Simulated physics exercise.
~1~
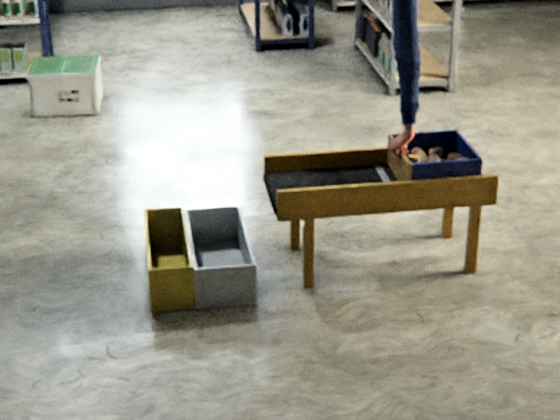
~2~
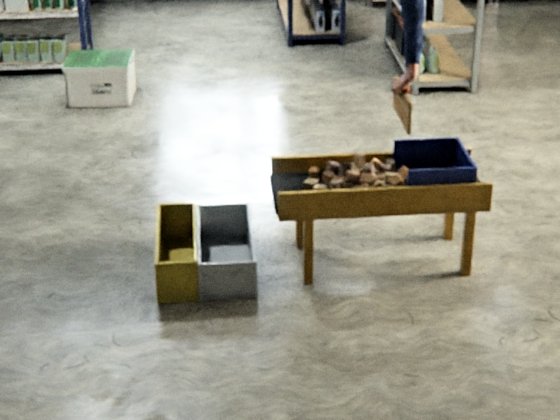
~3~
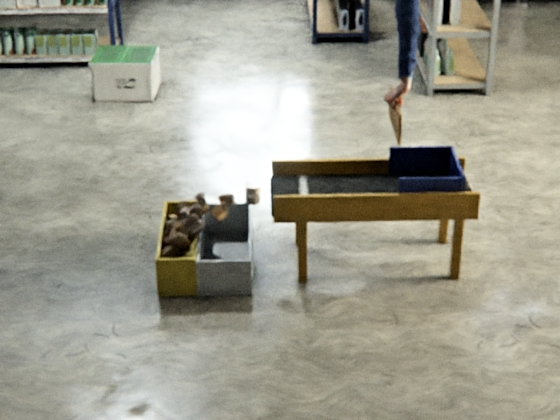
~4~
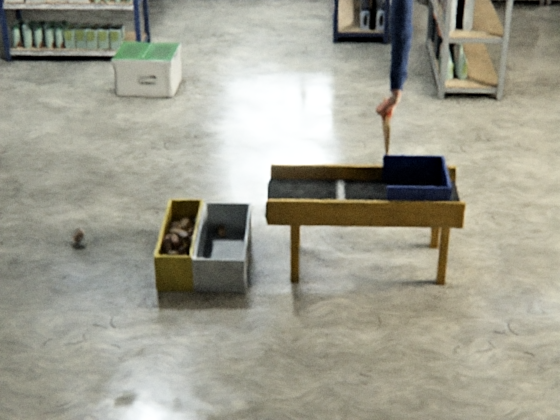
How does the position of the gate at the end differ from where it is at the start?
At the start the gate stands down on the belt at the left side of the blue pen, closing it off. At the end it is held up by the hand, clear above the belt.
